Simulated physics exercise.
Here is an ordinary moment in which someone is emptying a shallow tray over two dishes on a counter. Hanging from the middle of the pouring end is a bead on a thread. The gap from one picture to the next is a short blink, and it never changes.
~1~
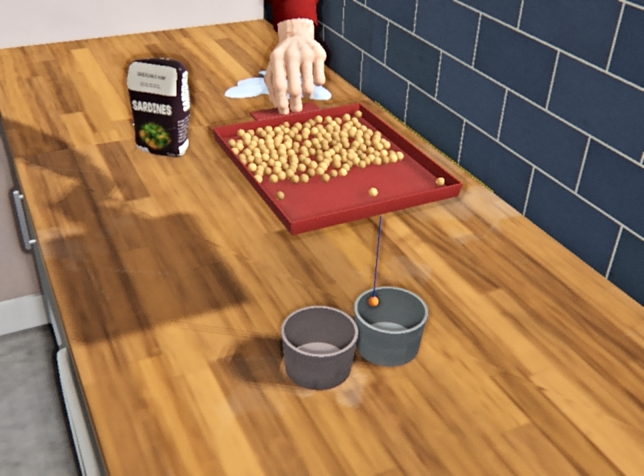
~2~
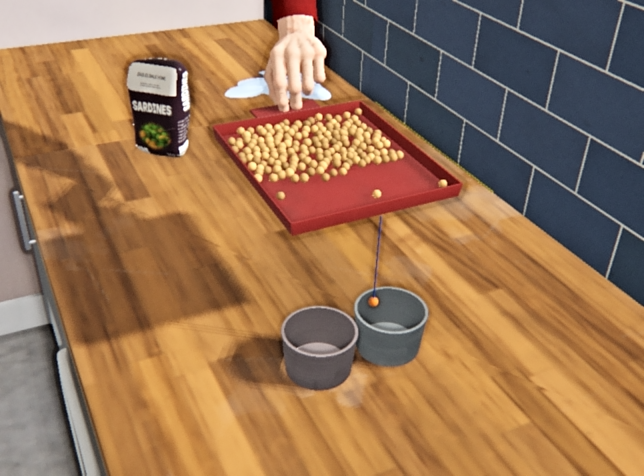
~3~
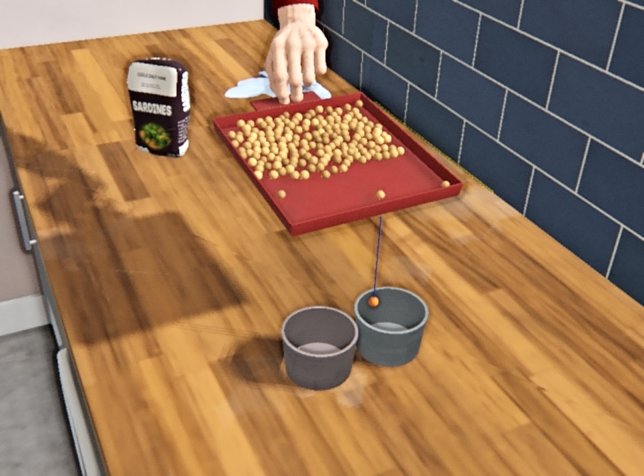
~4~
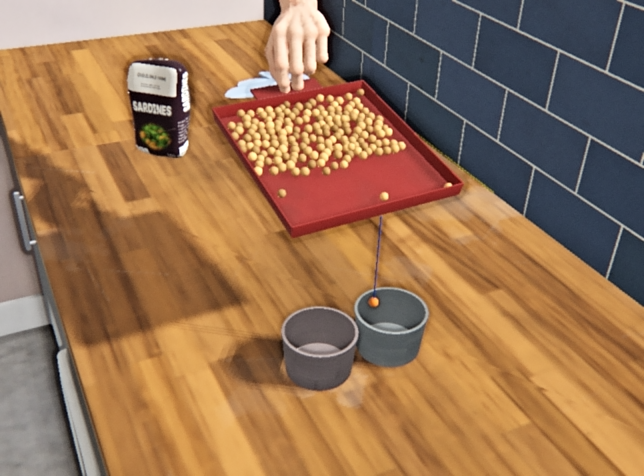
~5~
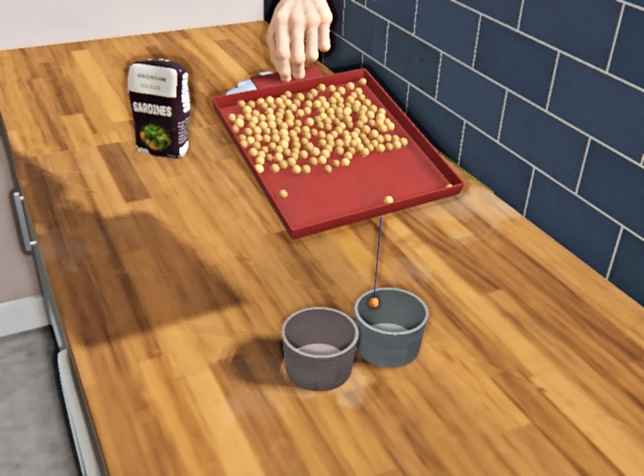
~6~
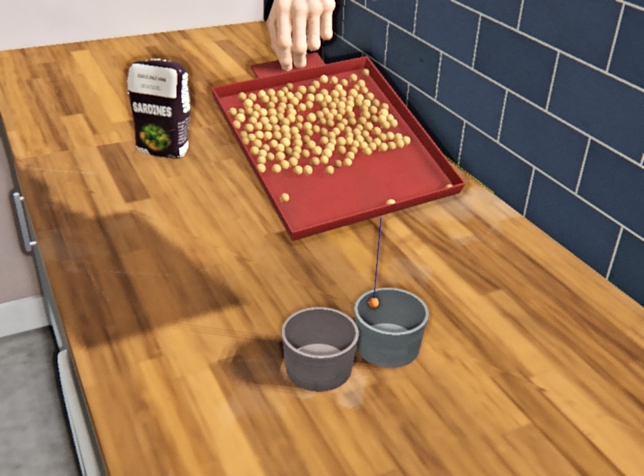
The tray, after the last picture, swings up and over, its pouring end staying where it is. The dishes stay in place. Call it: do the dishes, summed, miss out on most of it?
Yes, most of it misses them.
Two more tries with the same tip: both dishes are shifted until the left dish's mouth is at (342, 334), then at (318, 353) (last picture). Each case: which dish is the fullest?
Taking the places in turn, it's the left side and then the left side.
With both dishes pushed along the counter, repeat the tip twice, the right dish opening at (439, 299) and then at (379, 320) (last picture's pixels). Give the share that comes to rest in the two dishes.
Close to 10 in a hundred, then close to 50 in a hundred.
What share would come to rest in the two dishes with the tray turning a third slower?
Close to 30 in a hundred.
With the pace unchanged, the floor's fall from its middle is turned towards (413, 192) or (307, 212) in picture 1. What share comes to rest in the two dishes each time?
Shares: About 10 in a hundred, then about 60 in a hundred.
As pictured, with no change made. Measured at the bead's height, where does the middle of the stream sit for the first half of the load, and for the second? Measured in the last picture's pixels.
At (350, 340) for the first part, then at (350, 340) for the others.
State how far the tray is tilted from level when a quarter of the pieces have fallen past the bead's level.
Angle: Close to 95°.
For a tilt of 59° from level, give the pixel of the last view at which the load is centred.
The middle of the pieces sits at roughly (348, 208).
Just after the last frame, tray tipped steeply; the larger part on the tray; just a few in the left dish; about a tenth outside both; about a tenth in the air.
A moment on, tray tipped right over; roughly half on the tray; about a tenth in the left dish; roughly a quarter outside both; roughly a quarter in the air.
Further on, tray tipped past a quarter turn; roughly a third in the left dish; just a few in the right dish; roughly two thirds outside both.
When it is over, tray tipped past a quarter turn; roughly a third in the left dish; just a few in the right dish; roughly two thirds outside both.
